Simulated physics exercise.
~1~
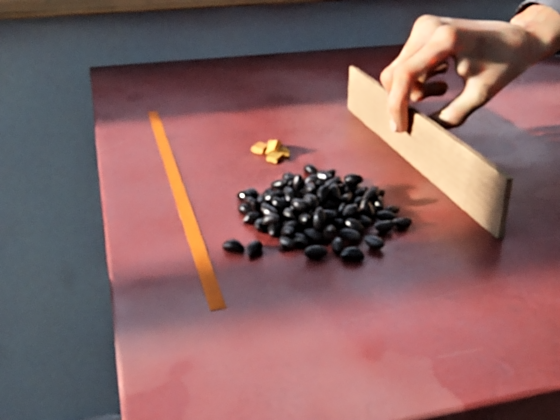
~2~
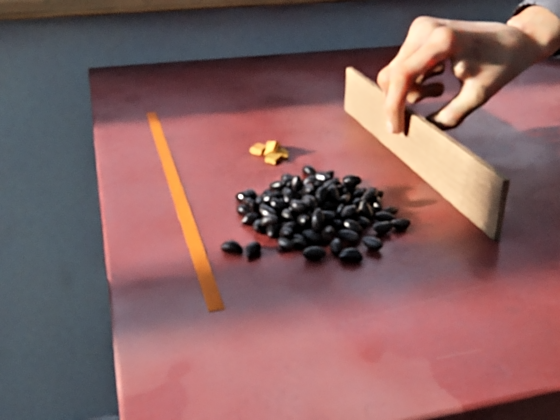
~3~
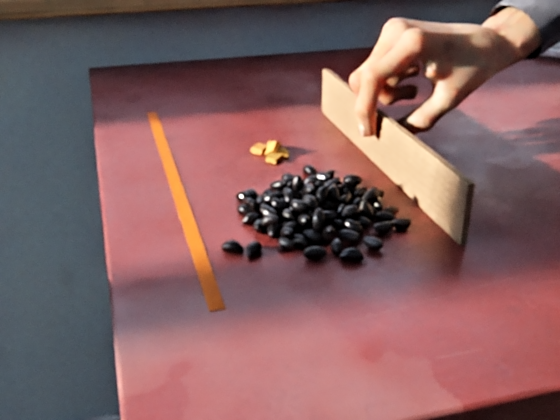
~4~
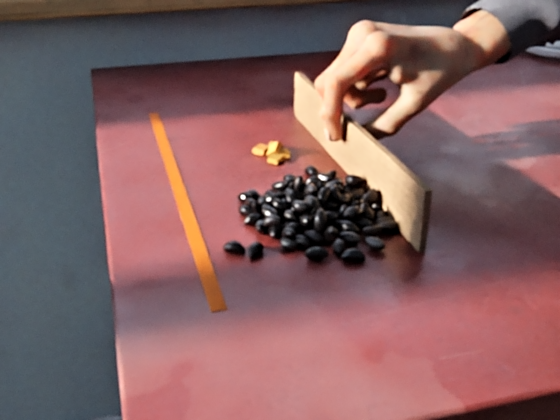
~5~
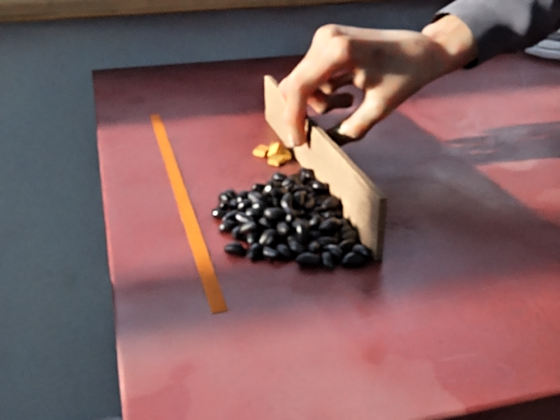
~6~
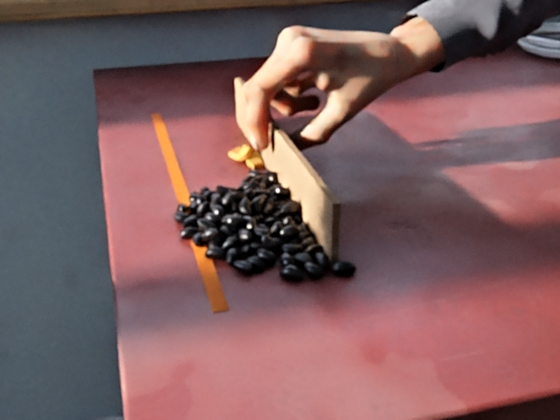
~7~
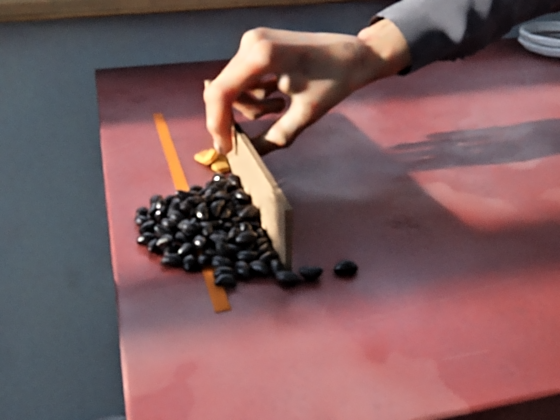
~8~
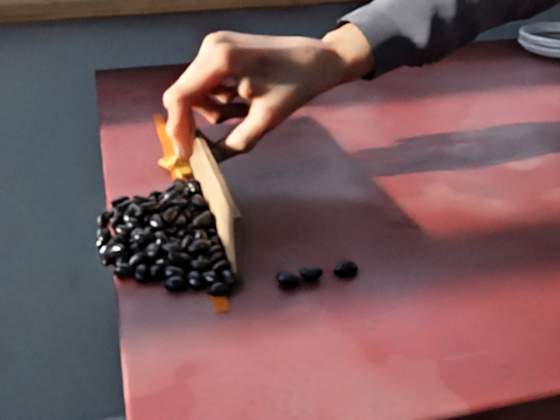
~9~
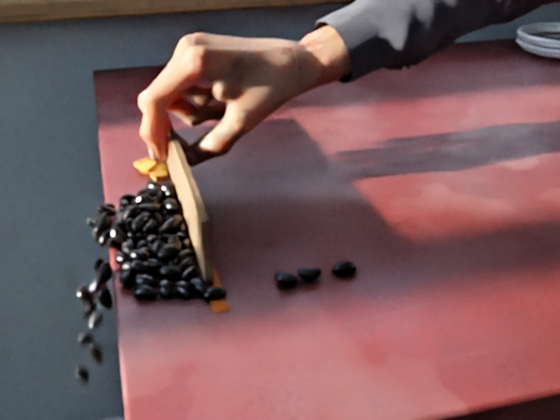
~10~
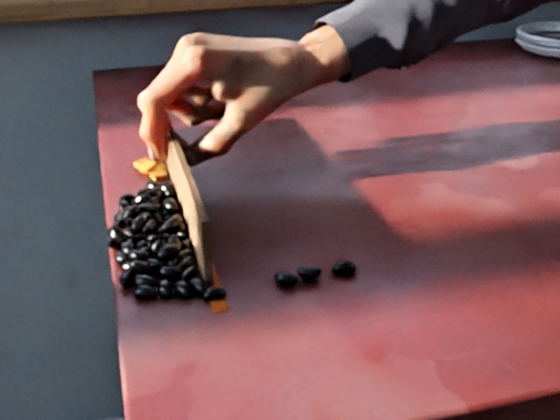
Hand with card pushing black beans and yellow bits left across red table, some beans spilling off before the card stops.
